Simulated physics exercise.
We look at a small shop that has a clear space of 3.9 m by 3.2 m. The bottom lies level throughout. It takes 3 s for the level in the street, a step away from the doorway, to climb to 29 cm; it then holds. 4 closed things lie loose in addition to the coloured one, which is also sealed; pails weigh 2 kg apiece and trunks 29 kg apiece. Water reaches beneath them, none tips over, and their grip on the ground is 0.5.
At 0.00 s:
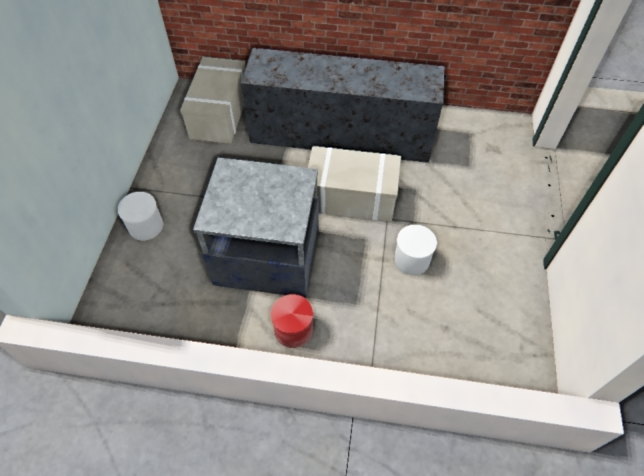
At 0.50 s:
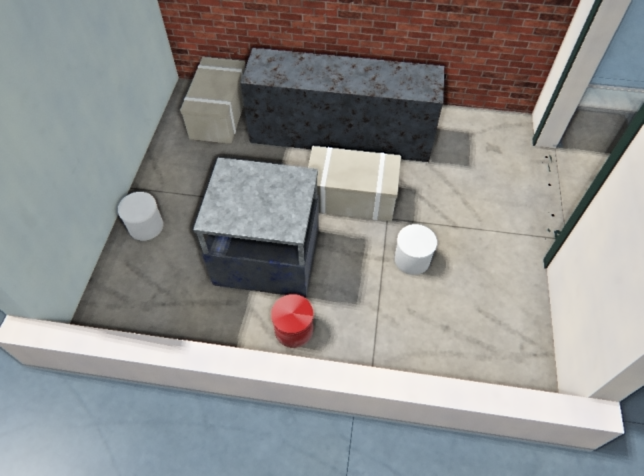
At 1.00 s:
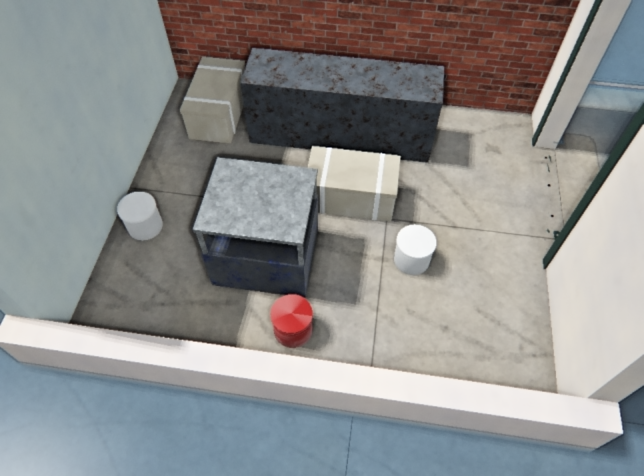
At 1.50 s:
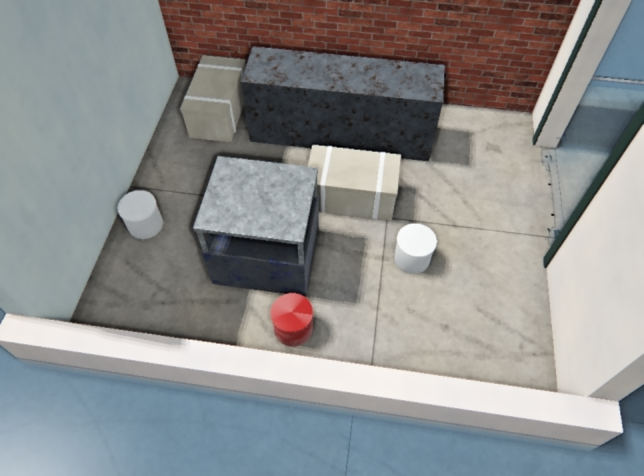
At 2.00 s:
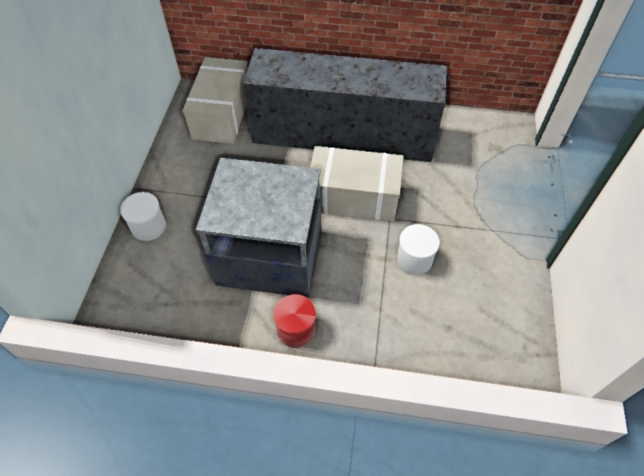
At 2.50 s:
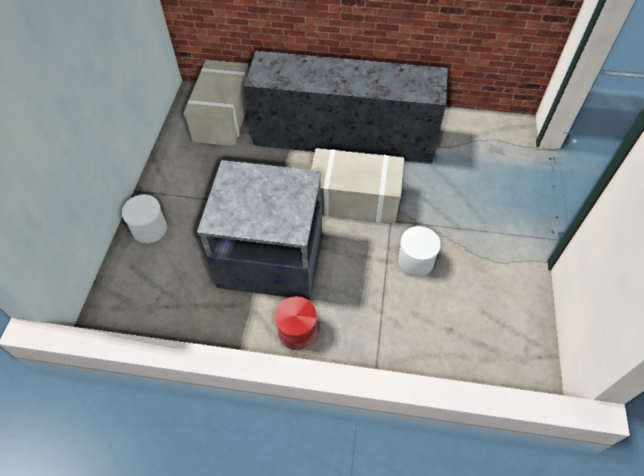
Blue water covering the street outside a small brick-backed shop, then spreading in through the right-hand doorway across the floor.
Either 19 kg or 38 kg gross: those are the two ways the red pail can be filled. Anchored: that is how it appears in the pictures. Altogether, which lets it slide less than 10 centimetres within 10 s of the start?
Answer: 38 kg, not 19 kg.
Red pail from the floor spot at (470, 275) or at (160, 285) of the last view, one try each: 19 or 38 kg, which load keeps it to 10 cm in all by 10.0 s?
First try both suffice, second try the heavier suffices.
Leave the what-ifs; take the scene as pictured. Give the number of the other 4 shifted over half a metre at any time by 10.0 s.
The number is 3.
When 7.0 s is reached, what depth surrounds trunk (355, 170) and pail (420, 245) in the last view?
About 16 and 10 cm.
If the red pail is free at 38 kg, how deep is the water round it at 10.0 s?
Depth: Approx. 23 cm.
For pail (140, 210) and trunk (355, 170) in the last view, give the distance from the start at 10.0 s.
The first is 80 cm from its start, the second 200 cm.
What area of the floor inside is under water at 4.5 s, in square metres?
That flooded area is roughly 8.0 m2.
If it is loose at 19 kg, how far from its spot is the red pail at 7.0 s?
Close to 0 centimetres.
After 3.5 s the red pail would be 0 cm from its start with 19 kg and 0 cm from its start with 38 kg; 0 cm of water round it then.
After 4.5 s the red pail would be 0 cm from its start with 19 kg and 0 cm from its start with 38 kg; 7 cm of water round it then.
After 7.0 s the red pail would be 0 cm from its start with 19 kg and 0 cm from its start with 38 kg; 9 cm of water round it then.
After 10.0 s the red pail would be 141 cm from its start with 19 kg and 0 cm from its start with 38 kg; 23 cm of water round it then.
